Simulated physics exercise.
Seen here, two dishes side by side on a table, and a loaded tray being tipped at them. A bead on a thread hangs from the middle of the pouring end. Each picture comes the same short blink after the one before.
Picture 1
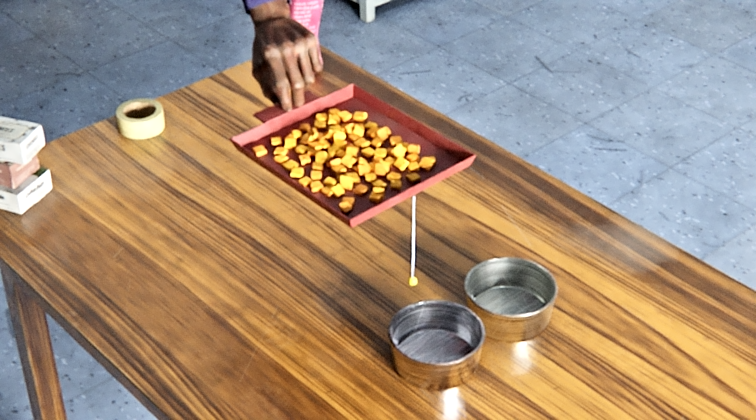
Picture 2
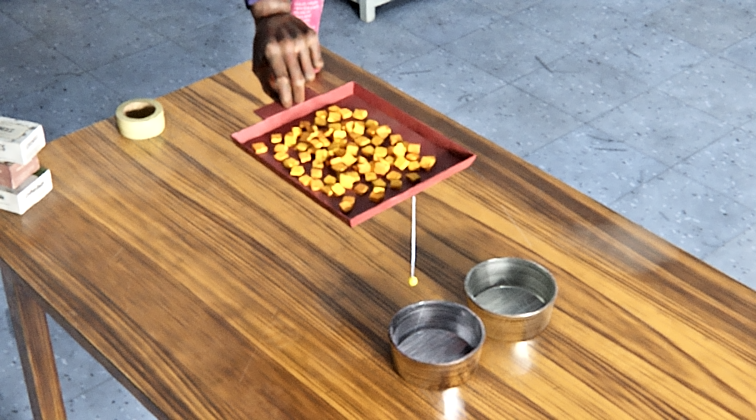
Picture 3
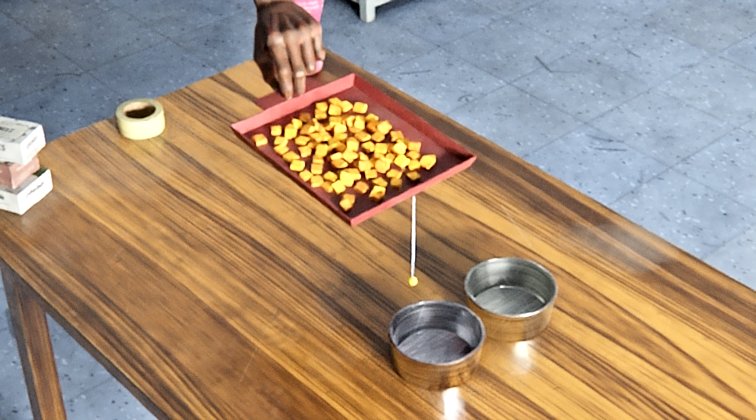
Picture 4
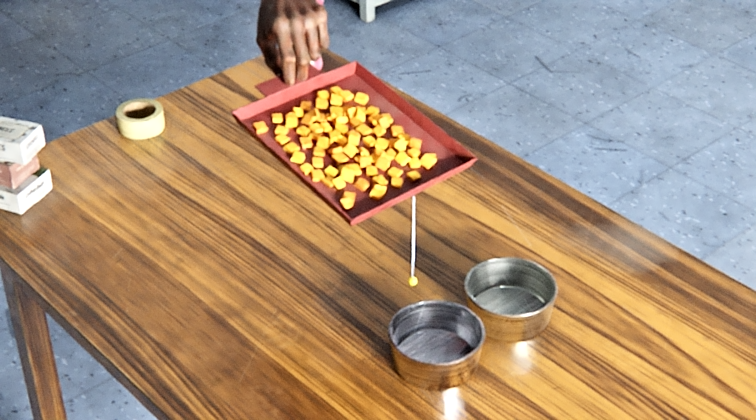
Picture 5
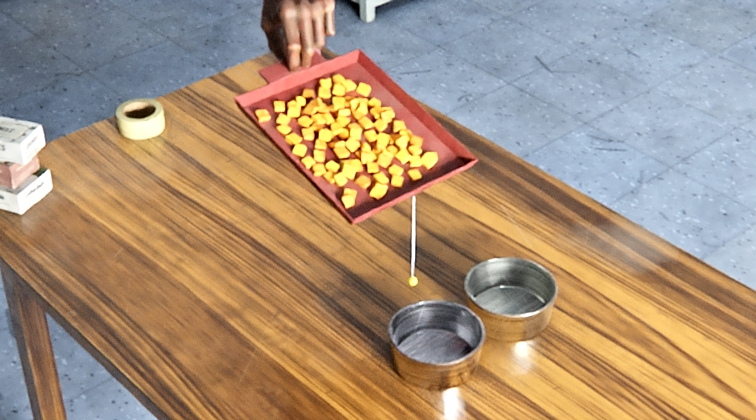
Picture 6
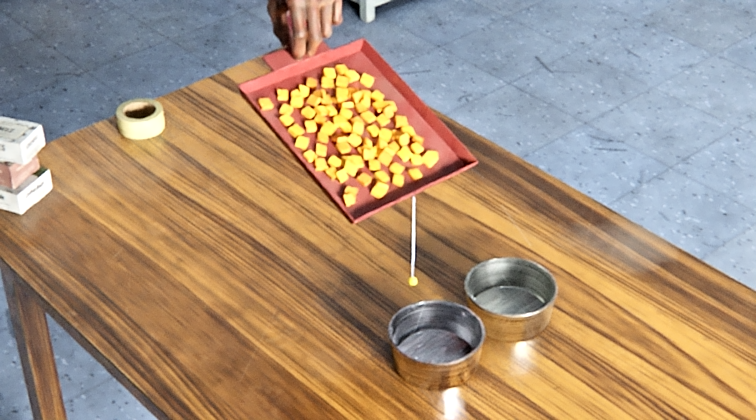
A hand gripped a red tray of small yellow-orange pieces above a wooden table with two round metal dishes, then gradually raised the handle end, tilting the tray toward its right front corner.
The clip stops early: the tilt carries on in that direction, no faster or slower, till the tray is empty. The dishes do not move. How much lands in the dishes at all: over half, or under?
Caught overall: The larger part.
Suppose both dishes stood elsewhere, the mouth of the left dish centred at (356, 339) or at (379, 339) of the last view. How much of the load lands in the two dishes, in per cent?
About 50 and 70 per cent.
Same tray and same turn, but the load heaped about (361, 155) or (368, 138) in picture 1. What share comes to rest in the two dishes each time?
The first gives 70 %, the second 70 %.
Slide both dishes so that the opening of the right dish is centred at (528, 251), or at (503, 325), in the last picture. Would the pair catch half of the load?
First most of it, then not half.
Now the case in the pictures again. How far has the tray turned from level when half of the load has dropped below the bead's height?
Roughly 100°.
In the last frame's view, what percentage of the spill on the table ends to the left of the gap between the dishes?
Close to 90 per cent.
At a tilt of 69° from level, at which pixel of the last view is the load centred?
At about (425, 171).
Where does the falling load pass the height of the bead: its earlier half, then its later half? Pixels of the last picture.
First near (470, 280), later near (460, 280).
Shortly afterwards, tray tipped steeply; all but a few on the tray; a little in the air.
Next, tray tipped past a quarter turn; only a few on the tray; a little in the left dish; near a quarter in the right dish; near a quarter outside both; near a third in the air.
Some moments later, tray tipped past a quarter turn; near a third in the left dish; near a third in the right dish; near a third outside both.
In the end, tray tipped past a quarter turn; near a third in the left dish; near a third in the right dish; near a third outside both.
